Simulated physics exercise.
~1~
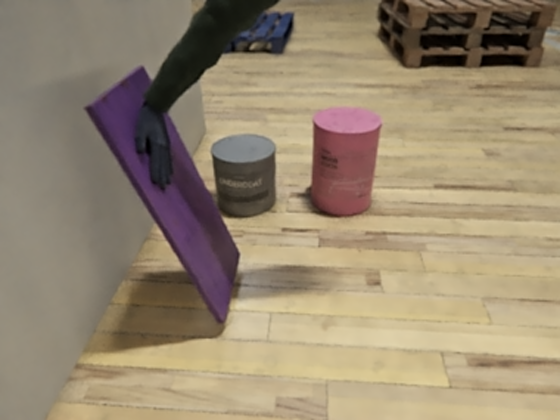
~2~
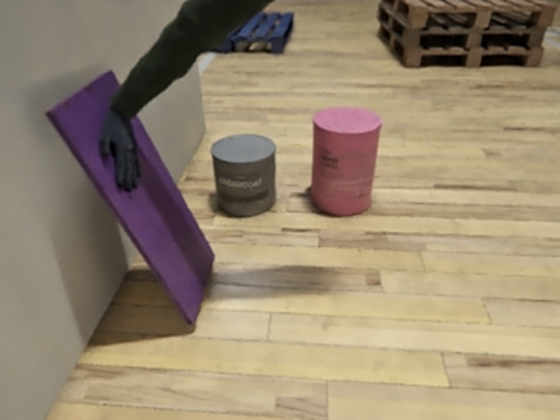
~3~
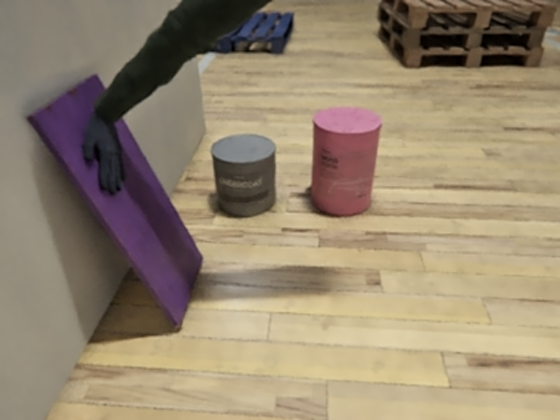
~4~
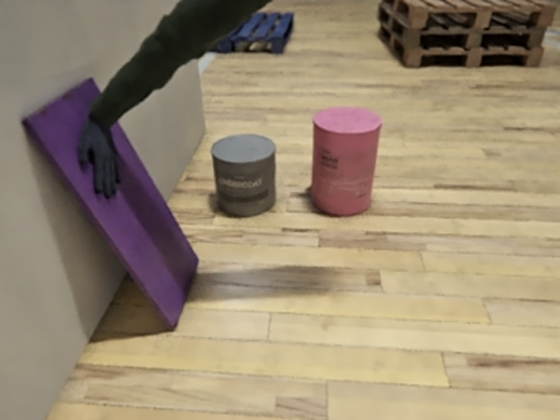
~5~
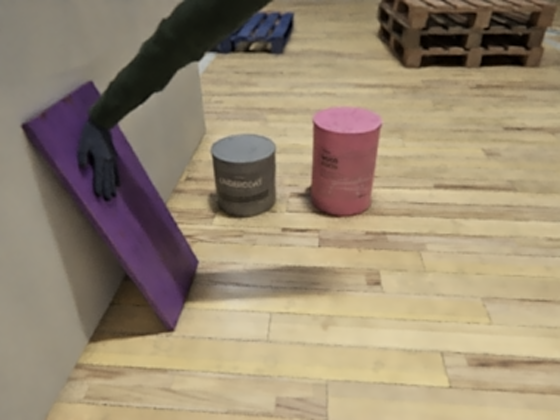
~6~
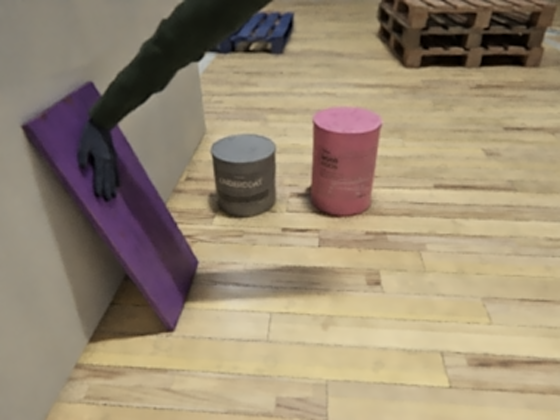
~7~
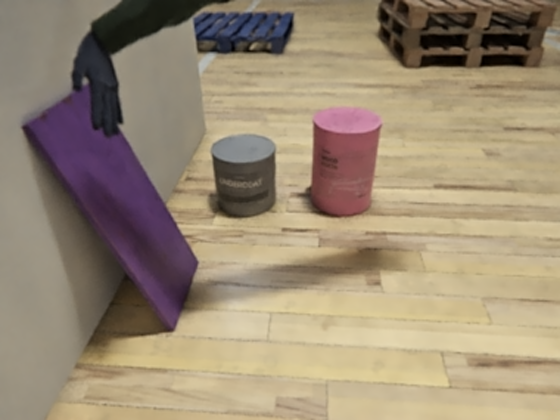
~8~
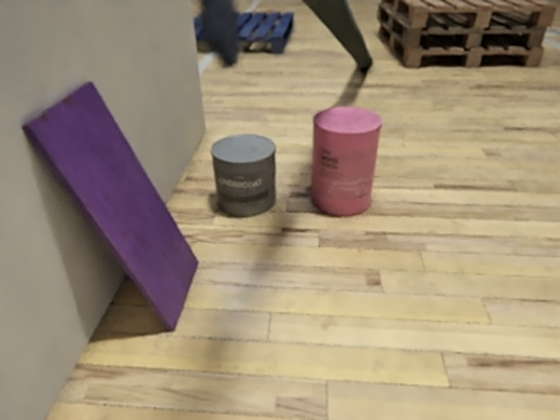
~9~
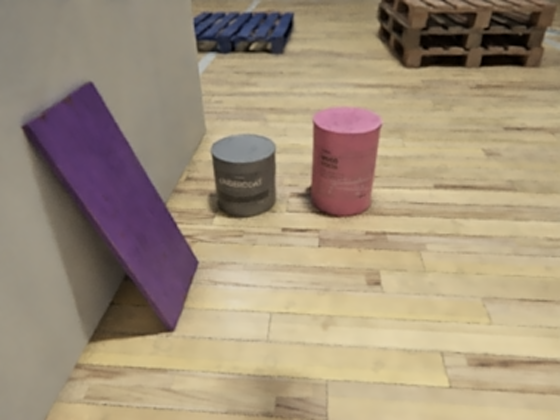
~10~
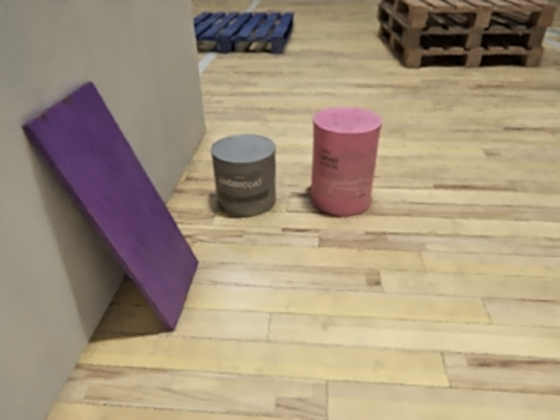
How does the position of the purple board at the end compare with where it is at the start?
At the end the purple board is farther to the left than at the start, leaning against the wall without the hand on it.
